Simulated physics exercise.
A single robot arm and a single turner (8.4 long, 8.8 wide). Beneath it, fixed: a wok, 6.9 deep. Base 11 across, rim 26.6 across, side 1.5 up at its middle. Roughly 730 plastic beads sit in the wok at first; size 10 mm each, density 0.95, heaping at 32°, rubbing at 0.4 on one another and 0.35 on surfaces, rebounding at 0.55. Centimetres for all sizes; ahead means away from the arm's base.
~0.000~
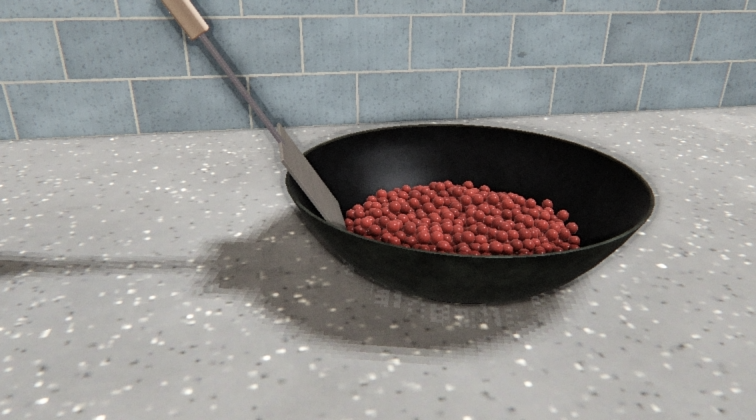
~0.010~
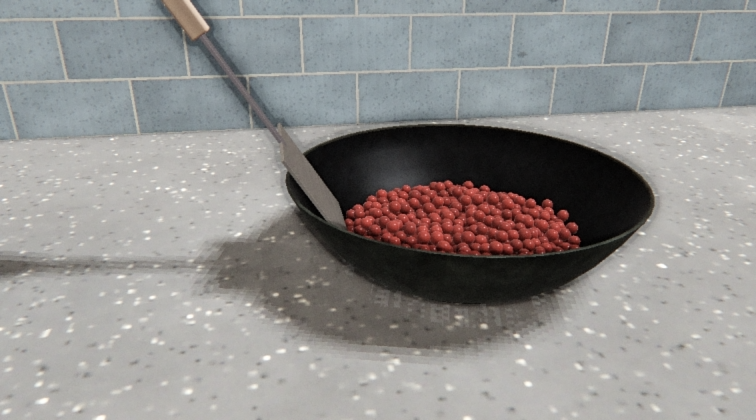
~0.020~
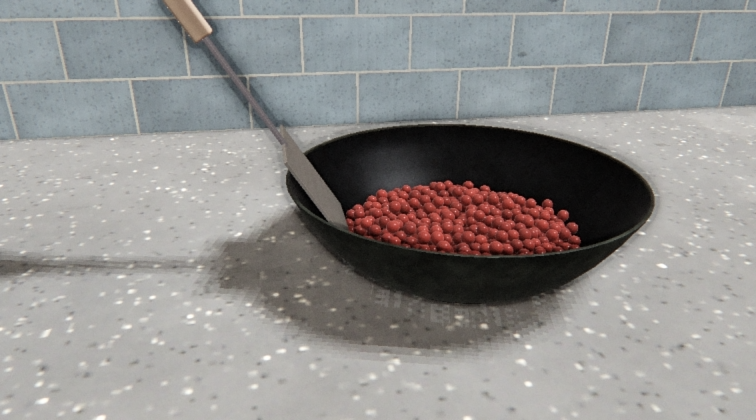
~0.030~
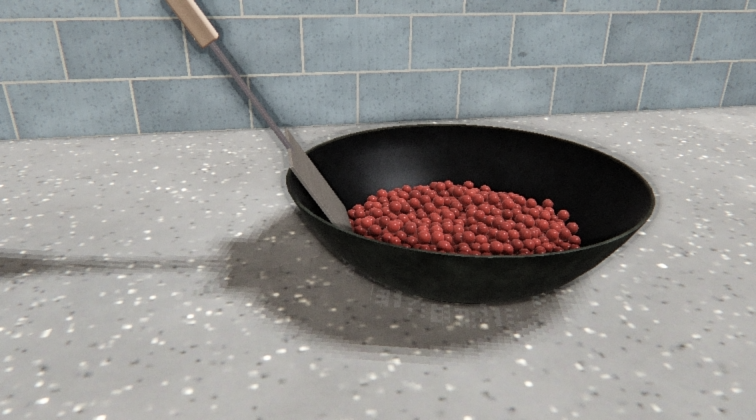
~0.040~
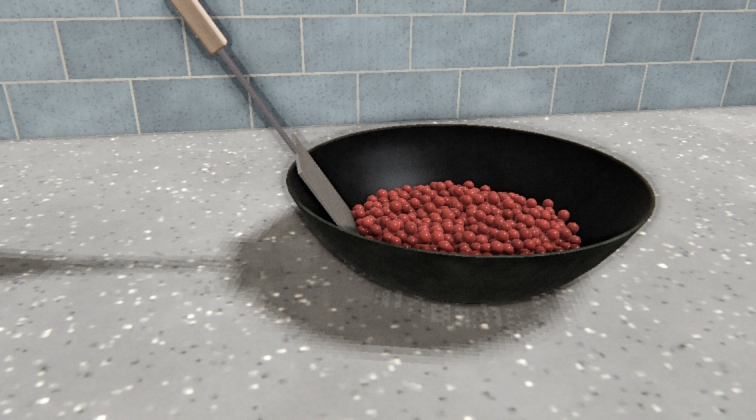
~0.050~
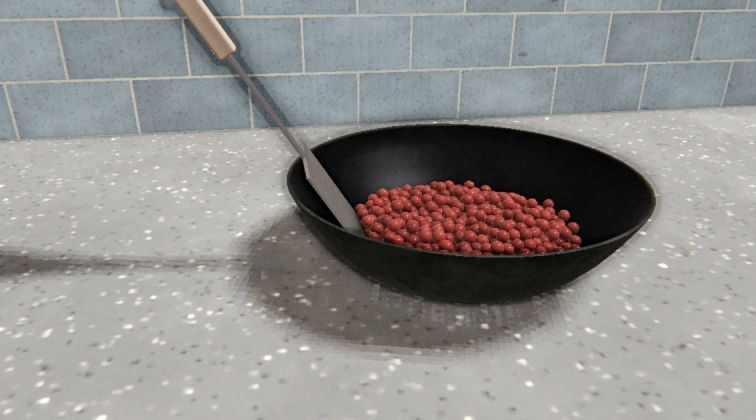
We see a black wok of small red beads on a speckled grey counter before blue tiles, while a turner leaning in at the left edge slides slightly right and down against the beads, which barely shift.
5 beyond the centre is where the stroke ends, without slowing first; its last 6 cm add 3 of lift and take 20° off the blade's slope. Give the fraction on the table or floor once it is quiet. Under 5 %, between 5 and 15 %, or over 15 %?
Under 5 %.
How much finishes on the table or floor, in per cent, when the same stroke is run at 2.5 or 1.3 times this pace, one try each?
The two tries give roughly 5 and 0 in a hundred.
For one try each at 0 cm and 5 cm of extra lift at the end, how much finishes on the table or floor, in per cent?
Result, in order: Approx. 0 % and 0 %.
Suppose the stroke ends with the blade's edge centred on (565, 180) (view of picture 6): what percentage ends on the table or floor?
10 %, roughly.
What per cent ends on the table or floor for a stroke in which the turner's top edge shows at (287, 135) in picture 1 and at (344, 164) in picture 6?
I'd put it at roughly 10 per cent.
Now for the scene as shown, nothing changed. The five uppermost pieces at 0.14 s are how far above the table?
About 4 cm.
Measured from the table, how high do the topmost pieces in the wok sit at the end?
It reaches roughly 6.0 cm.
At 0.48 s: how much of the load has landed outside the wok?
Share at that moment: Roughly 0 %.
After 0.14 s, sloping 58°, highest piece 5 above the table; 727 in the wok.
After 0.23 s, sloping 49°, highest piece 5 above the table; 727 in the wok.
After 0.48 s, sloping 38°, highest piece 6 above the table; 727 in the wok.
After 1.53 s, sloping 38°, highest piece 6 above the table; 727 in the wok.
At rest, 727 in the wok. That is 0 % on the table or floor.
